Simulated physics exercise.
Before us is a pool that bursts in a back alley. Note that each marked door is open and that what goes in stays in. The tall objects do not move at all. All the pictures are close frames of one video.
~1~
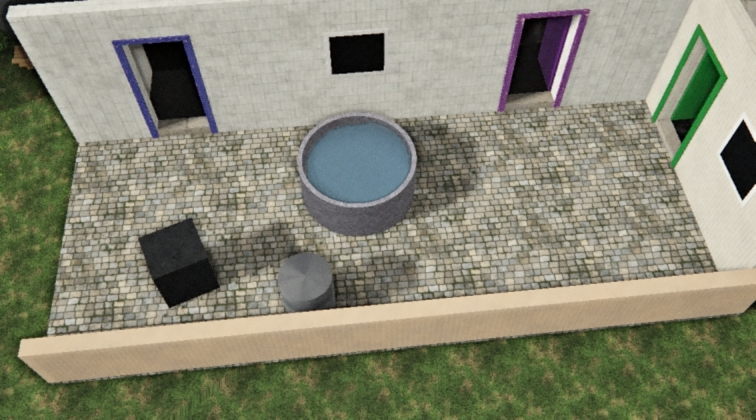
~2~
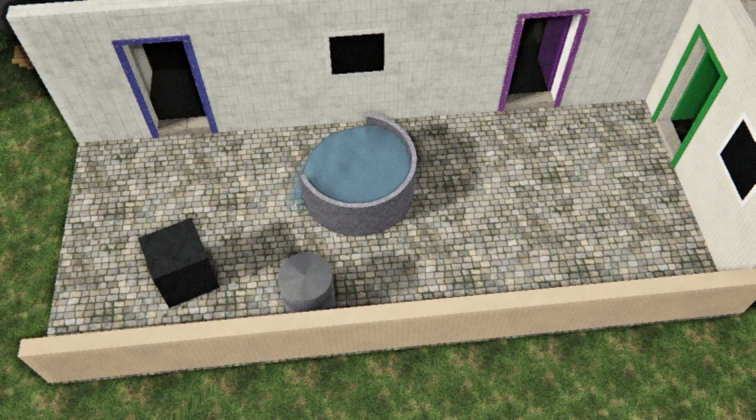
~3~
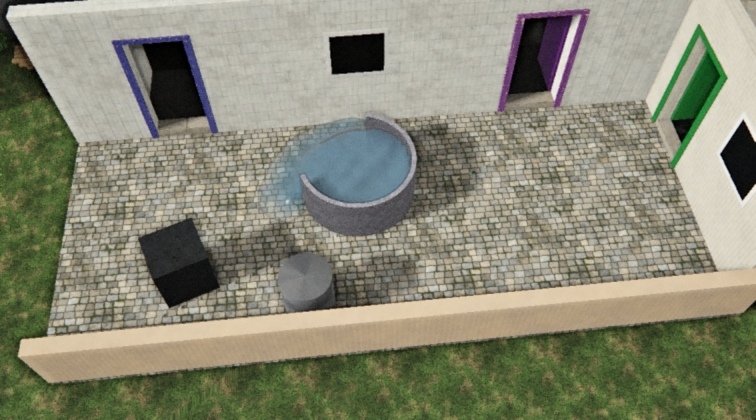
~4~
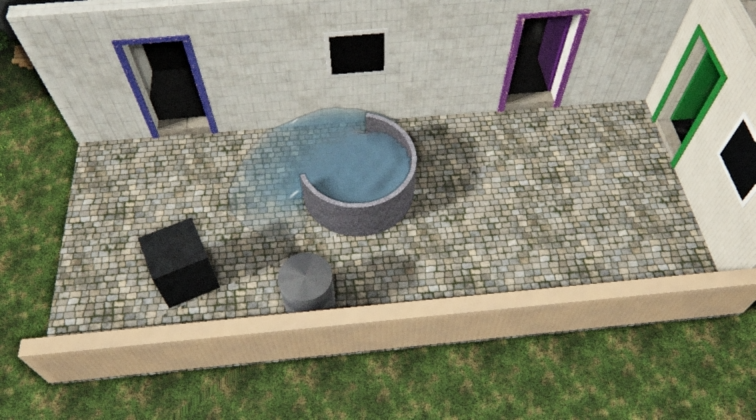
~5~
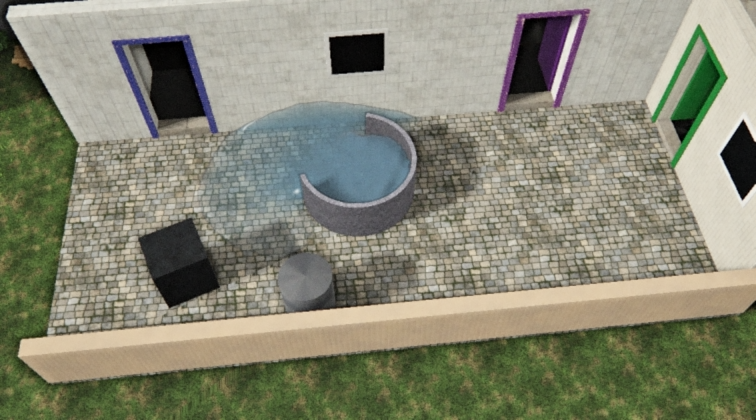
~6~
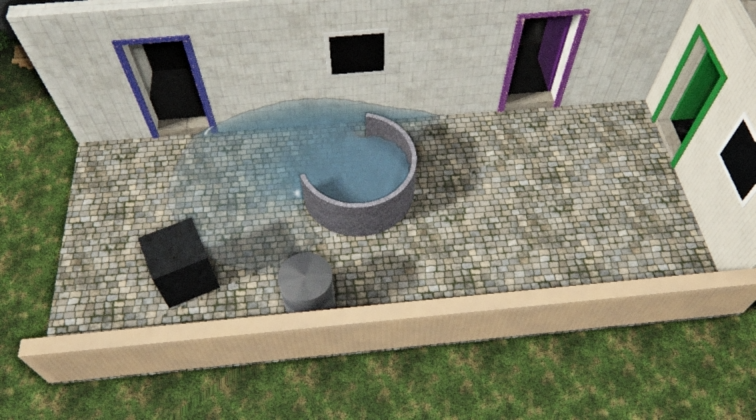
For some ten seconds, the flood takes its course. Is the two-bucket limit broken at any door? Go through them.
Going through them: The purple door keeps to it, the blue door keeps to it, the green door keeps to it.
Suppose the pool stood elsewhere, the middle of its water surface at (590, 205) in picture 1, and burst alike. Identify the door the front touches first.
The purple one.
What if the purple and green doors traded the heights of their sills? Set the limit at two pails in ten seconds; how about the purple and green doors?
Taking each in turn, the purple one remains within bounds and the green one remains within bounds.
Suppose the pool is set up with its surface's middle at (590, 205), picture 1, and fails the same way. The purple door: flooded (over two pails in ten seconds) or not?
Purple: Above the limit.
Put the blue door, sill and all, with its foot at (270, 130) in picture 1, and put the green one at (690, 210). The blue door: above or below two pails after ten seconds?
I'd say the blue door beats the mark.
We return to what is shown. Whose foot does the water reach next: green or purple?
I'd say the purple door.
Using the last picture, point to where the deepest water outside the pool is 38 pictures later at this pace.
Point to roughly (713, 283).
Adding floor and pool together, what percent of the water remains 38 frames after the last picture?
Estimate: 46 %.
A moment on, water covers 35 % of the floor; the purple door wet at the sill, nothing in, the blue door wet at the sill, nothing in, the green door not reached.
Next, water covers 40 % of the floor; the purple door wet at the sill, nothing in, the blue door wet at the sill, nothing in, the green door not reached.
Then, water covers 55 % of the floor; the purple door wet at the sill, nothing in, the blue door wet at the sill, nothing in, the green door wet at the sill, nothing in.
Later, water covers 50 % of the floor; the purple door wet at the sill, nothing in, the blue door wet at the sill, nothing in, the green door wet at the sill, nothing in.
In the end, water covers 60 % of the floor; the purple door wet at the sill, nothing in, the blue door wet at the sill, nothing in, the green door wet at the sill, nothing in.
